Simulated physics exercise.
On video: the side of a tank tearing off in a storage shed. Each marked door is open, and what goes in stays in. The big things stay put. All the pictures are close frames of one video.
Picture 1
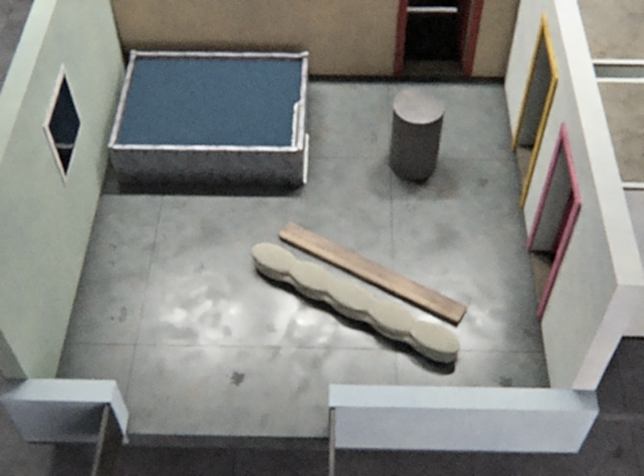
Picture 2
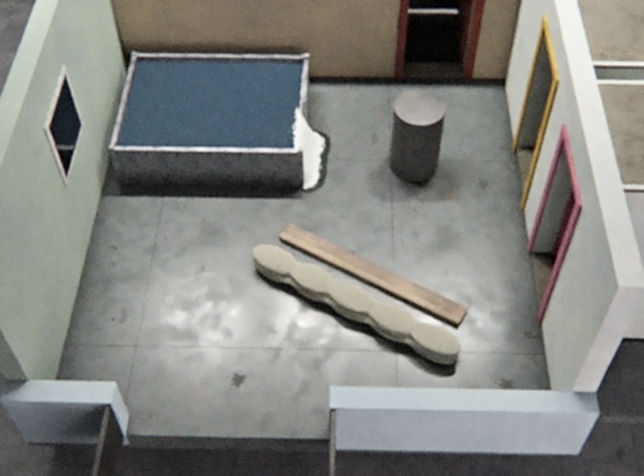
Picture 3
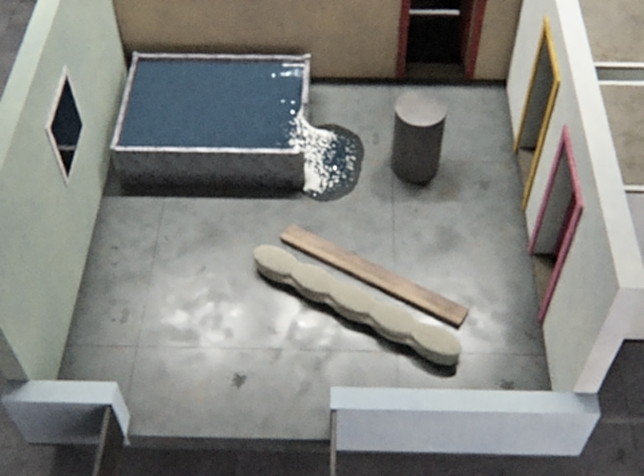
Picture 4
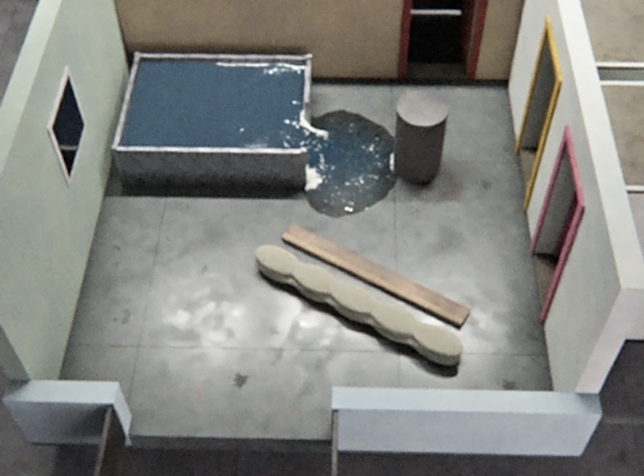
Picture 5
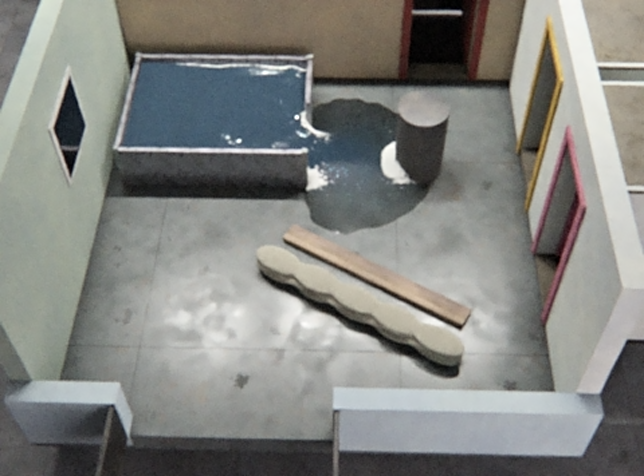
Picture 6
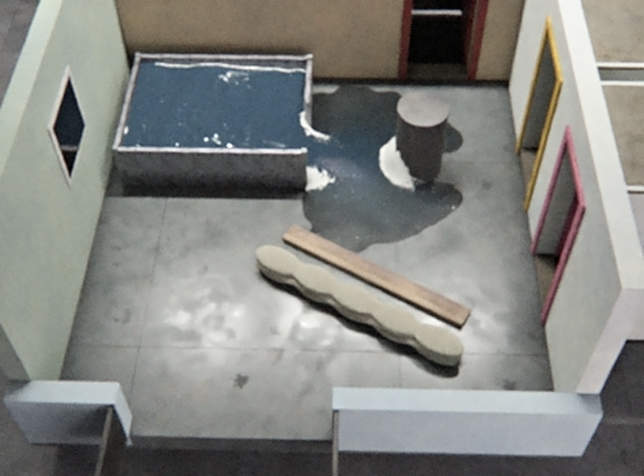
The video shows a raised tank of dark blue water in a walled room as its right side opens and water pours onto the gray floor, spreading around a gray cylinder toward the back wall and a wooden plank.
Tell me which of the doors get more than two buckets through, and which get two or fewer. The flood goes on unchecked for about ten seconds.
In the end the red door lets in beyond two buckets. The yellow door keeps it to two buckets. The pink door lets in beyond two buckets.
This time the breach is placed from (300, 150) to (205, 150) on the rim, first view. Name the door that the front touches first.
The one in pink, I reckon.
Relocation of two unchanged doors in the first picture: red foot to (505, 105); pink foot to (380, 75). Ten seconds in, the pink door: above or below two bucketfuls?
My guess is that the pink door tops the mark by then.
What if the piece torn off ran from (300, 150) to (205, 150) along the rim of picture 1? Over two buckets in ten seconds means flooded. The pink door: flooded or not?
Observation - pink: Above threshold.
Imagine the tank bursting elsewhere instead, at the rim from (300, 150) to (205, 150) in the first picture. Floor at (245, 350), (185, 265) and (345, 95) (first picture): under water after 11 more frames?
Taking the three spots as listed, they end up inundated, inundated and spared.
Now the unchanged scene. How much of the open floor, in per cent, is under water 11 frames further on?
Around 40 percent of it.
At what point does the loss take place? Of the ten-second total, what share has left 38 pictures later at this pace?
I'd estimate some 70 per cent.
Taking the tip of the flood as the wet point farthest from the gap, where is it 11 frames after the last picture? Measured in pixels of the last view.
Point: (547, 424) in the last picture's pixels.
A moment on, water covers 25 % of the floor; the red door wet at the sill, nothing in, the yellow door not reached, the pink door not reached.
Next, water covers 40 % of the floor; the red door under two buckets in, the yellow door wet at the sill, nothing in, the pink door over two buckets in.
Then, water covers 50 % of the floor; the red door over two buckets in, the yellow door wet at the sill, nothing in, the pink door far over two buckets in.
Later, water covers 80 % of the floor; the red door far over two buckets in, the yellow door wet at the sill, nothing in, the pink door far over two buckets in.
In the end, water covers 90 % of the floor; the red door far over two buckets in, the yellow door wet at the sill, nothing in, the pink door far over two buckets in.
